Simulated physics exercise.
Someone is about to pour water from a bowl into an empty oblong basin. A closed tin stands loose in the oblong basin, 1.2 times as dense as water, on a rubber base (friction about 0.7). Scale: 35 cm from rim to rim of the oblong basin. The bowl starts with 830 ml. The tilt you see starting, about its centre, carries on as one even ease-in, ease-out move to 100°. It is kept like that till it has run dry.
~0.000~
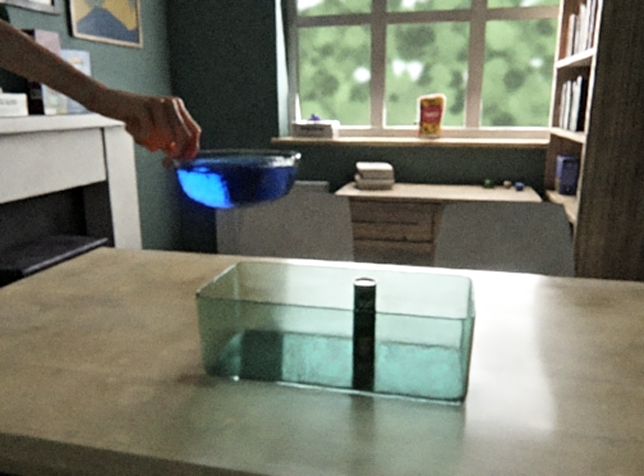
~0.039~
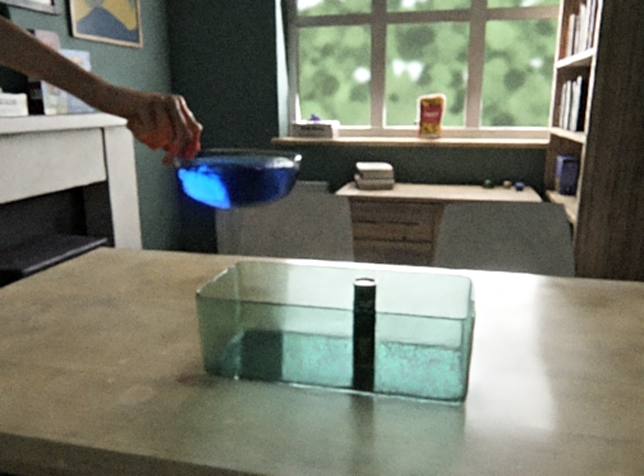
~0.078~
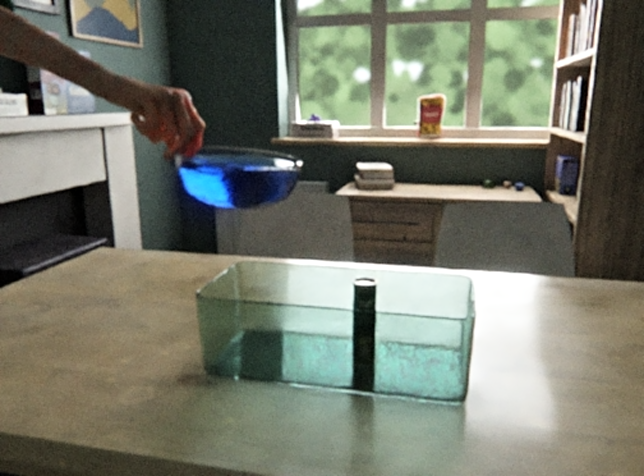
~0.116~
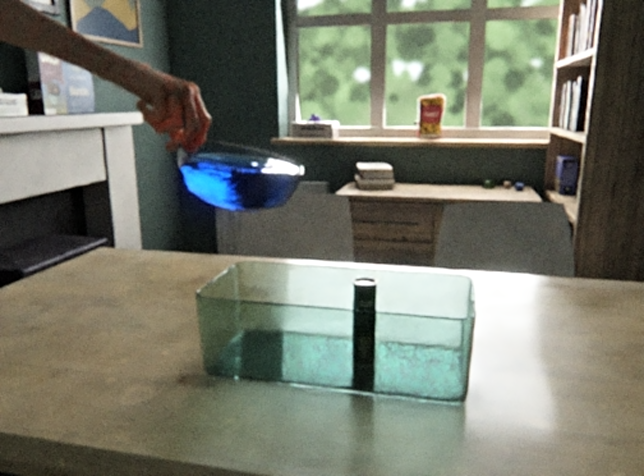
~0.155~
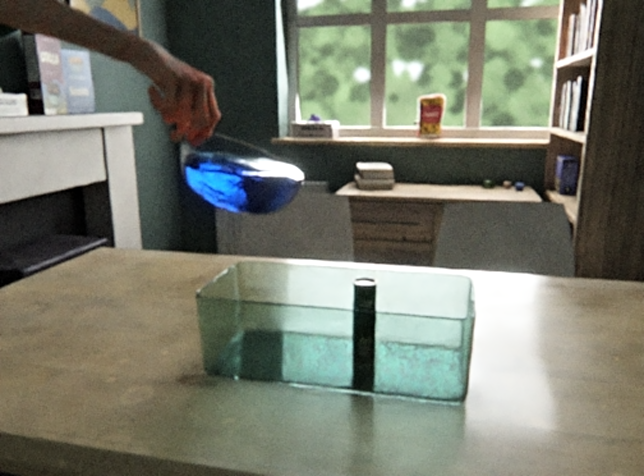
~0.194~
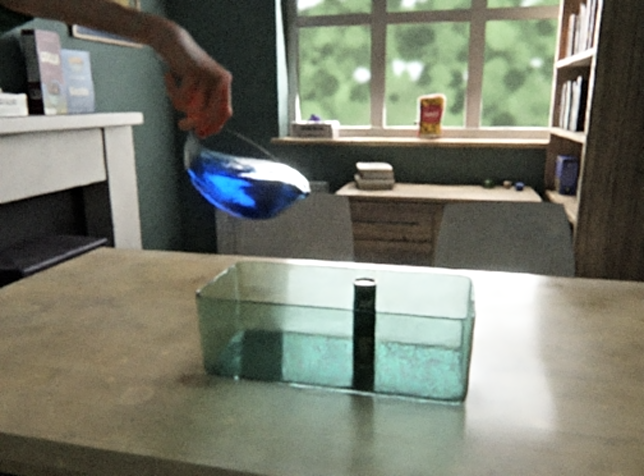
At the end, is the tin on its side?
The tin topples.
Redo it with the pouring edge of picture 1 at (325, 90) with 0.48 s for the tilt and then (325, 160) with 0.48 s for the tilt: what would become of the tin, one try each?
First it stays up; then it remains upright.
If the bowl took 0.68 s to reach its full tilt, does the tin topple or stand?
The tin keeps standing.
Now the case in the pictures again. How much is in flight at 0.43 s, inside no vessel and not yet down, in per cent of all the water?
About 42 per cent.
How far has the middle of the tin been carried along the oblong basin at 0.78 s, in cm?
Some 1 cm.
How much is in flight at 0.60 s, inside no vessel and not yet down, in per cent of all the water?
Near 4 in a hundred.
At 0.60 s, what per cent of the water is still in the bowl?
Near 0 in a hundred.
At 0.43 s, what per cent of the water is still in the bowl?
About 7 per cent.
By 0.43 s the tilt is 97° and 7 per cent is still to pour; the tin stands where it began.
By 0.60 s the tilt is 100° and 0 per cent is still to pour; the tin leans 13°.
By 0.78 s the tilt is 100° and 0 per cent is still to pour; the tin leans 5°.
By 0.98 s the tilt is 100° and 0 per cent is still to pour; the tin leans 24°.
At rest the tin lies on its side.
